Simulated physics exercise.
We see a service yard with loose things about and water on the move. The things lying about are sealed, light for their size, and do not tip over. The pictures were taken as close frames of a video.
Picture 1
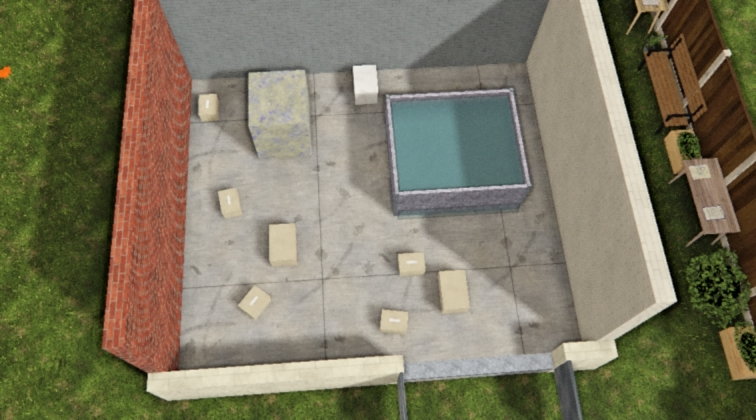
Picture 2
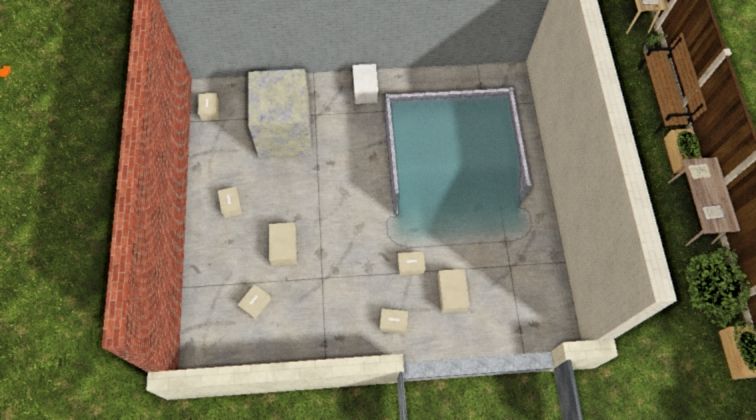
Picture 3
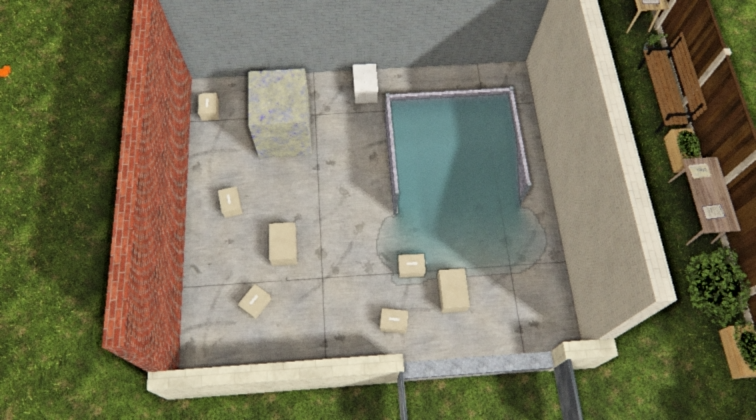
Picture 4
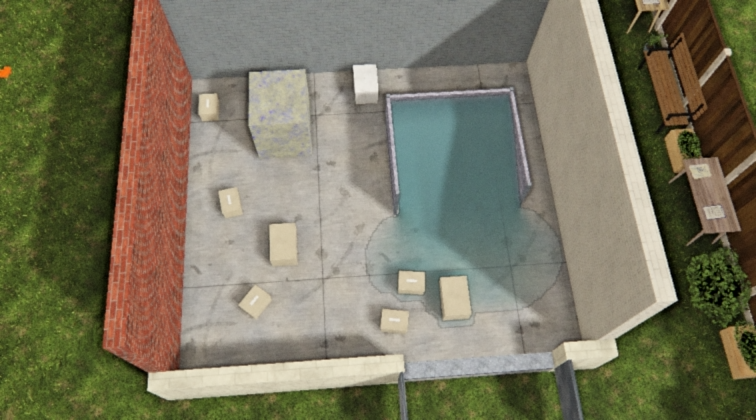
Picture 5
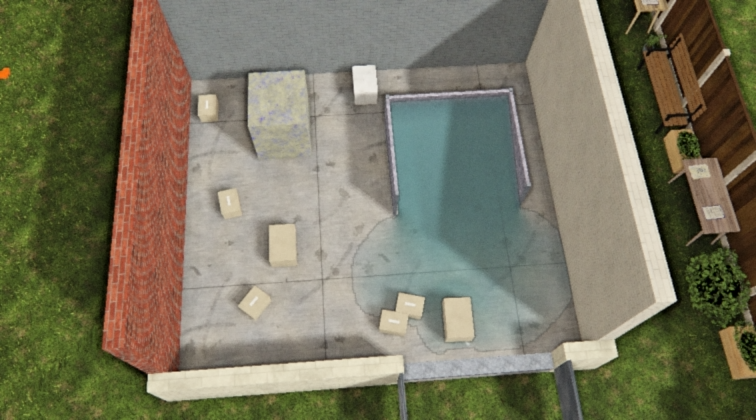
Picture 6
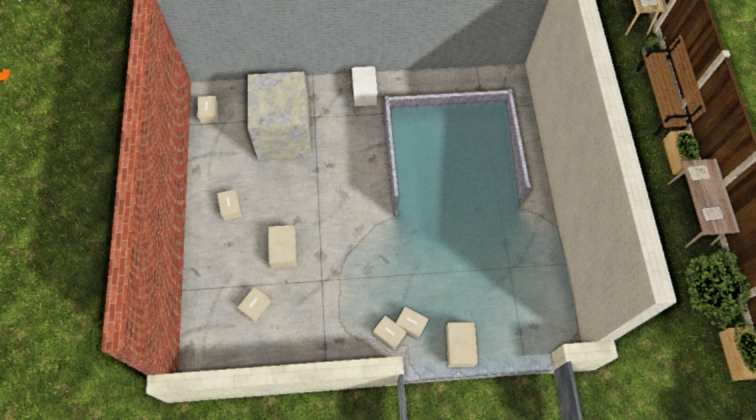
A walled concrete yard set in grass is seen from high above by a still camera. Inside its red brick, grey and cream walls, a raised tank of teal water stands at right, a mottled block and small white box stand behind, and tan boxes lie scattered. The tank's front side disappears, water spreads forward across the floor, and the nearest boxes slide toward the front opening while those at left stay put.
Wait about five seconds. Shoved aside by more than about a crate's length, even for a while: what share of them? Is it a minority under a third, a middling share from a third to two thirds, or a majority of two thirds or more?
A middling share.
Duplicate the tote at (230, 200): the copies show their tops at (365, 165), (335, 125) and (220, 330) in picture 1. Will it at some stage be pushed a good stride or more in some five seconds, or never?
First remains in place, second remains in place, third driven off.
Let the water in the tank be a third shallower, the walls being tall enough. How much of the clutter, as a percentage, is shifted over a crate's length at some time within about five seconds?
Estimate: Around 40 in a hundred.
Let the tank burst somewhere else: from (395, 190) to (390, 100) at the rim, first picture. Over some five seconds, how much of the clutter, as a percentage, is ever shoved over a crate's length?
My estimate is some 100 per cent of them.
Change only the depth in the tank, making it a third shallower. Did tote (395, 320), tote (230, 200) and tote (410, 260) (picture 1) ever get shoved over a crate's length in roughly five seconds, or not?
Respectively, gets that far, never gets that far, gets that far.
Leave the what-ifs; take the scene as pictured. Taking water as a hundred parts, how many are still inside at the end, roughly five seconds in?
42 %.
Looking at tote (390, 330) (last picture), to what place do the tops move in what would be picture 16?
My guess is roughly (270, 352).
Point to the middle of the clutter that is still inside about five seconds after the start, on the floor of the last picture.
Close to pixel (260, 197).
A moment on, 2 of 8 are well off their spots; 0 afloat.
Next, 3 of 8 are well off their spots; 1 afloat.
Later, 3 of 8 are well off their spots; 1 afloat.
In the end, 4 of 8 are well off their spots, and 4 have been at some point; 1 afloat.
